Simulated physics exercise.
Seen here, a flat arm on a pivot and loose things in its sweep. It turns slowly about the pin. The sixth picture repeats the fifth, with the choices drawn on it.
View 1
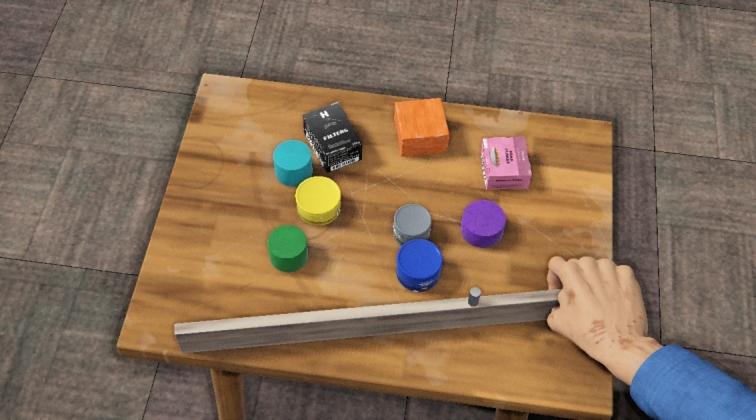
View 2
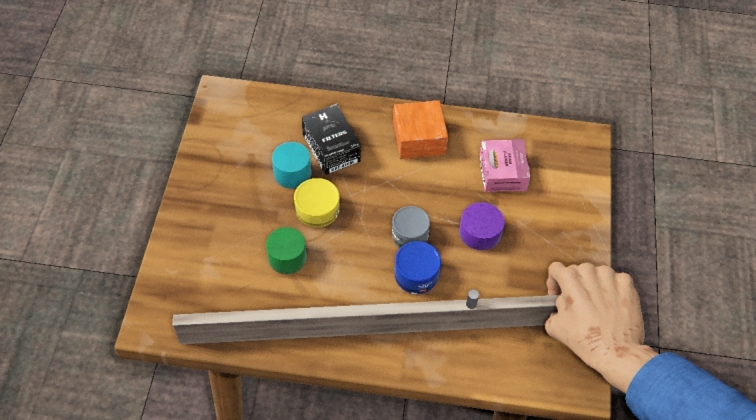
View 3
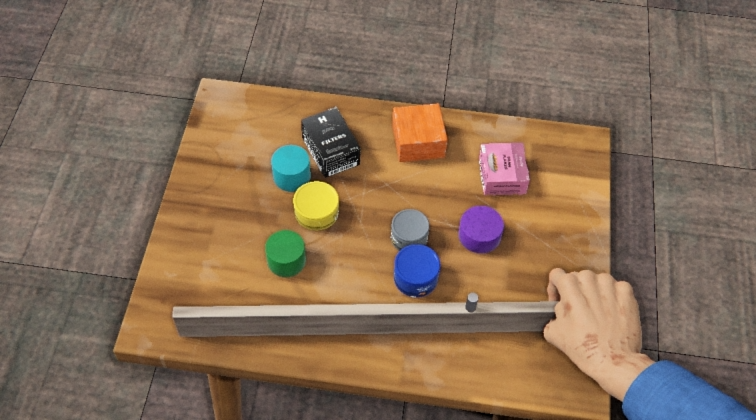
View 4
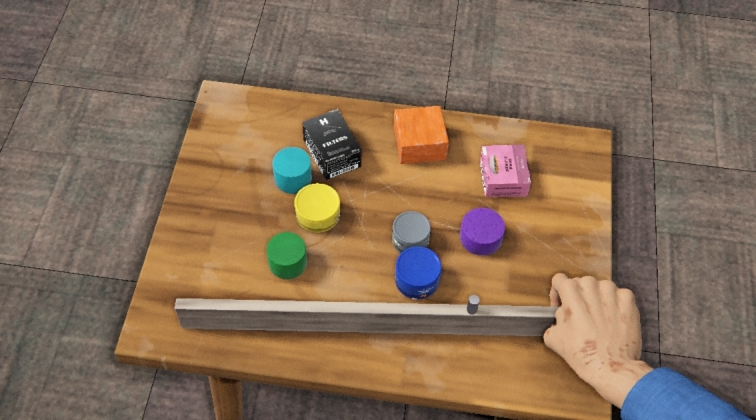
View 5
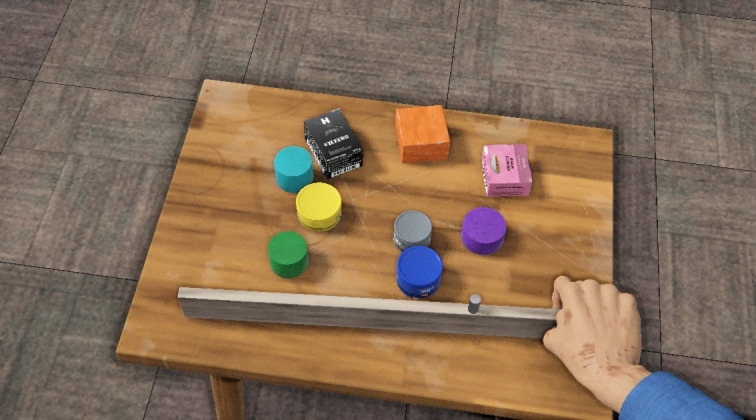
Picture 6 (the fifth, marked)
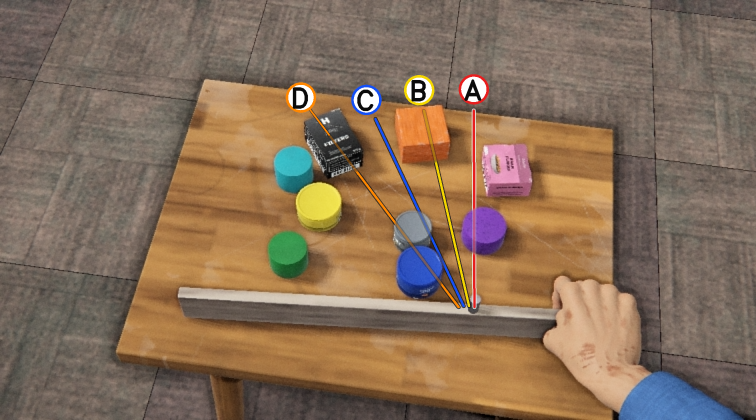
At the start, a hand grips the right end of a flat wooden arm lying across a table, below colourful tubs and three small boxes. The arm turns slowly about its pin, its left end edging up slightly towards the green pot, while the tubs and boxes stay in place.
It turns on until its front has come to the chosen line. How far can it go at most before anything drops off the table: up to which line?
Stop at D.
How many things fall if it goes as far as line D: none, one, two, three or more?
In all, none.
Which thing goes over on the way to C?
It is the black box.
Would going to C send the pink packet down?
No.
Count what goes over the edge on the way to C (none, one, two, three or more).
In all, one.
On the marked copy, A at (474, 202); B at (445, 202); C at (417, 207); D at (390, 216).
Taking D. A third of the way, arm (334, 255); green pot (299, 233); yellow jar (322, 204).
Two thirds of the way, arm (363, 219); black box (339, 140); turquoise tin (307, 160).
When it is over, arm (391, 201); black box (383, 110); orange block (443, 125); nothing has fallen.
As for the rest, A drops the black box, orange block and turquoise tin; B drops the black box and orange block; C drops the black box.
